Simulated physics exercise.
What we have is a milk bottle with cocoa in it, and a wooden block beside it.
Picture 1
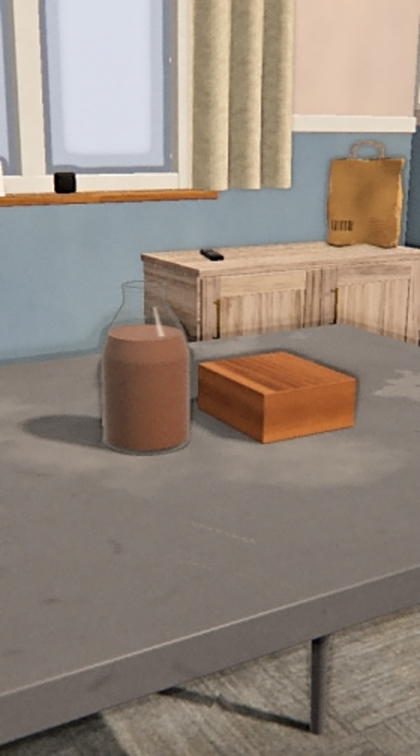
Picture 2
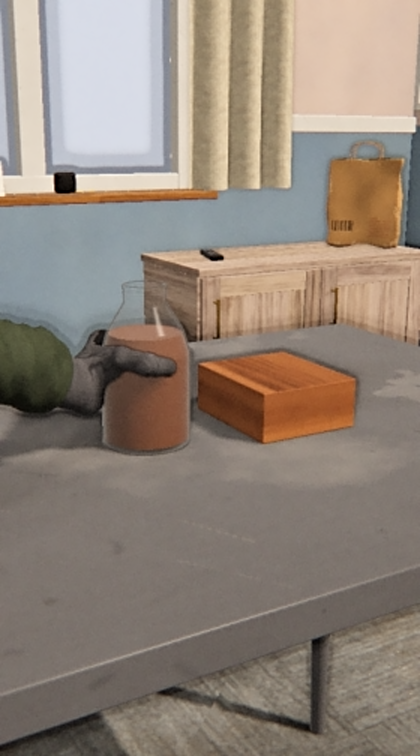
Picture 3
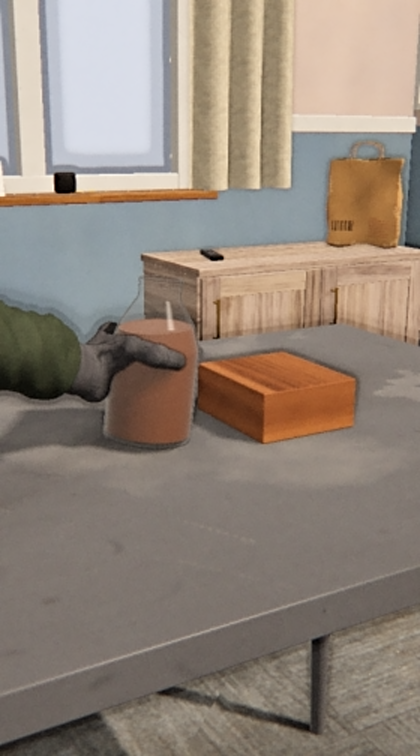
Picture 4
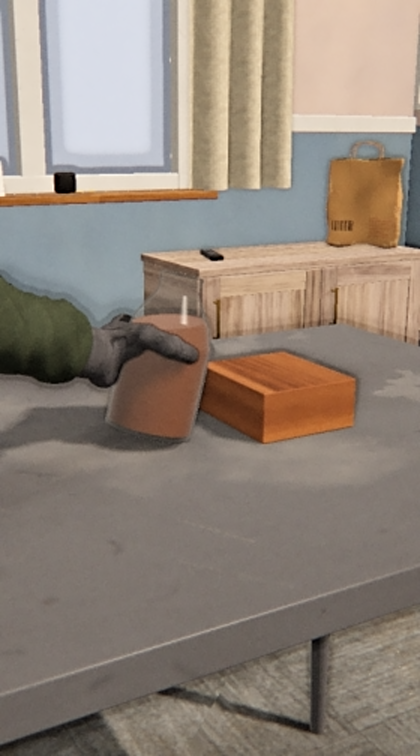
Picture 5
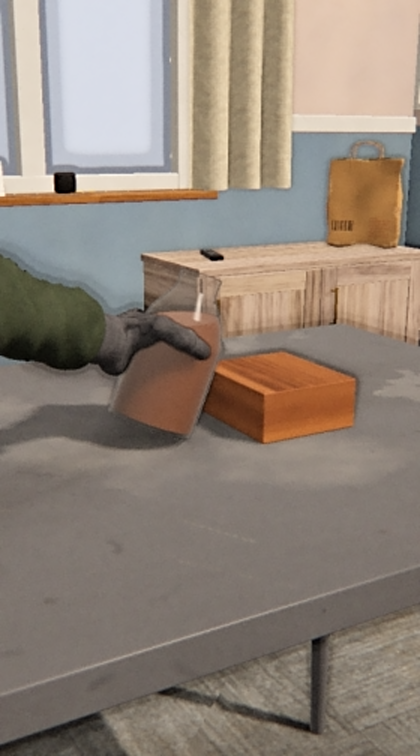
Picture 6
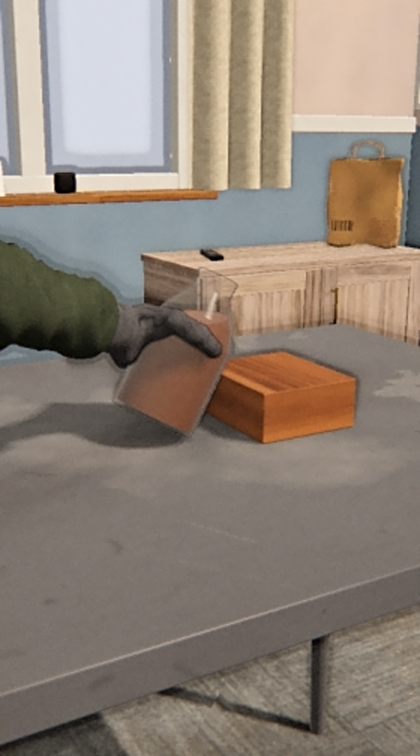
At first, a clear bottle of brown cocoa stands upright on a grey table, to the left of an orange-brown wooden block. A gloved hand in a green sleeve reaches in from the left and grips the bottle, then leans it steadily to the right, its top moving over towards the block.
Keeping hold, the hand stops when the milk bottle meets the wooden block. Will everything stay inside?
Yes - no mess.
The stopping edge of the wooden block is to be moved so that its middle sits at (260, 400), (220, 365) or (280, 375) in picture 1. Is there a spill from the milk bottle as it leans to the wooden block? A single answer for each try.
First contents get out, next contents stay put, last contents get out.
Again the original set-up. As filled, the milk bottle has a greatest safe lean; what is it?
60 degrees, roughly.
Next, the milk bottle leans by about 35°; its rim is dry.
After that, the milk bottle leans by about 40°; its rim is dry.
Finally, the milk bottle leans by about 45°, against the wooden block; its rim is dry.
